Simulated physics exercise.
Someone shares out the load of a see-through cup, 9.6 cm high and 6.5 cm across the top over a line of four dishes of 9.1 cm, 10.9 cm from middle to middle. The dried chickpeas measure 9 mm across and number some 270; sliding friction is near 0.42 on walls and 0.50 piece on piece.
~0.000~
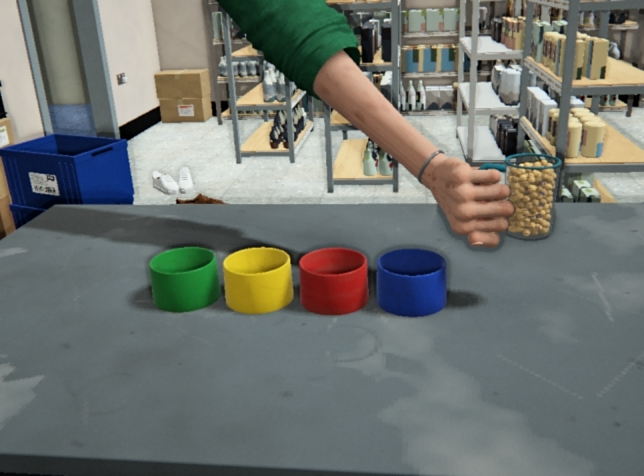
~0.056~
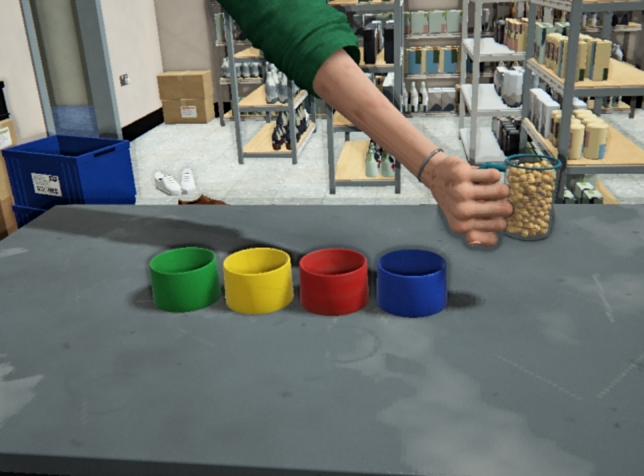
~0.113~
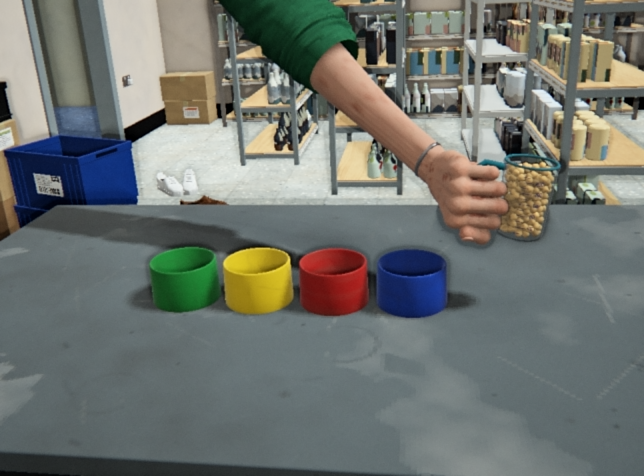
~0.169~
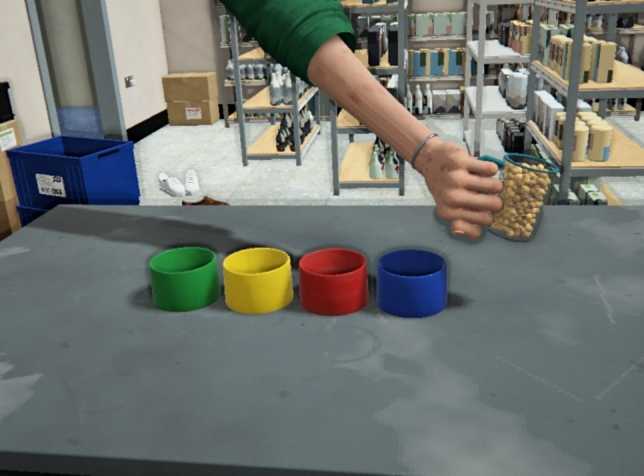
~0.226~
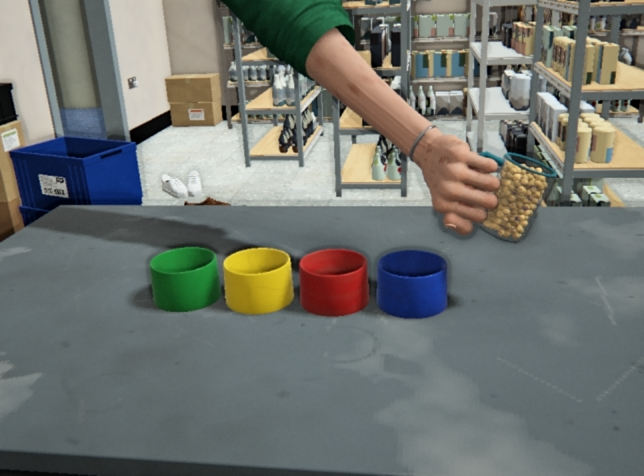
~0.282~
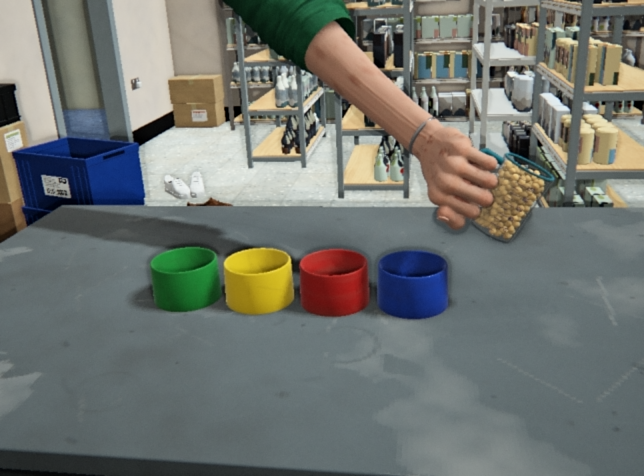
A hand reaching from a green sleeve at the top holds a clear cup of dried chickpeas above the right side of a grey table, seen from the front and slightly above in a storeroom. Green, yellow, red and blue dishes sit in a row, left to right, before shelves and a blue crate. The cup shifts slightly left while tilting gradually, its base swinging left, and the view stays nearly still.
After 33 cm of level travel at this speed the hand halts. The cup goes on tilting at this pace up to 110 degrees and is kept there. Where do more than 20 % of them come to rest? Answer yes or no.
Red no, blue yes, green no, yellow no, counter yes.
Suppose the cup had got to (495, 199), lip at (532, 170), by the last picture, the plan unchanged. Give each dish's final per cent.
Red 100, blue 0, green 0, yellow 0.
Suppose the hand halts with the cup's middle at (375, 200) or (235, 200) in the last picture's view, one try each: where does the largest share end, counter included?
Most goes to: Counter; counter.
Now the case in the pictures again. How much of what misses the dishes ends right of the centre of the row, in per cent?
About 100 per cent.
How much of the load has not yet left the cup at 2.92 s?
About 0 per cent.
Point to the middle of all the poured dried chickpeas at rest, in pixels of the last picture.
Near (461, 300).
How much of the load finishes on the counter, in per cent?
Roughly 65 per cent.
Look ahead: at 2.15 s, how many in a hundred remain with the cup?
About 0 per cent.
After 1.40 s, tilt 110 degrees; cup holds 30 %, blue 5 %.
Then, at 2.15 s, tilt 110 degrees; cup holds 0 %, blue 35 %.
After 2.92 s, tilt 110 degrees; cup holds 0 %, blue 35 %.
By 3.2 s all is still; red 0 %, blue 35 %, green 0 %, yellow 0 %, counter 65 %.
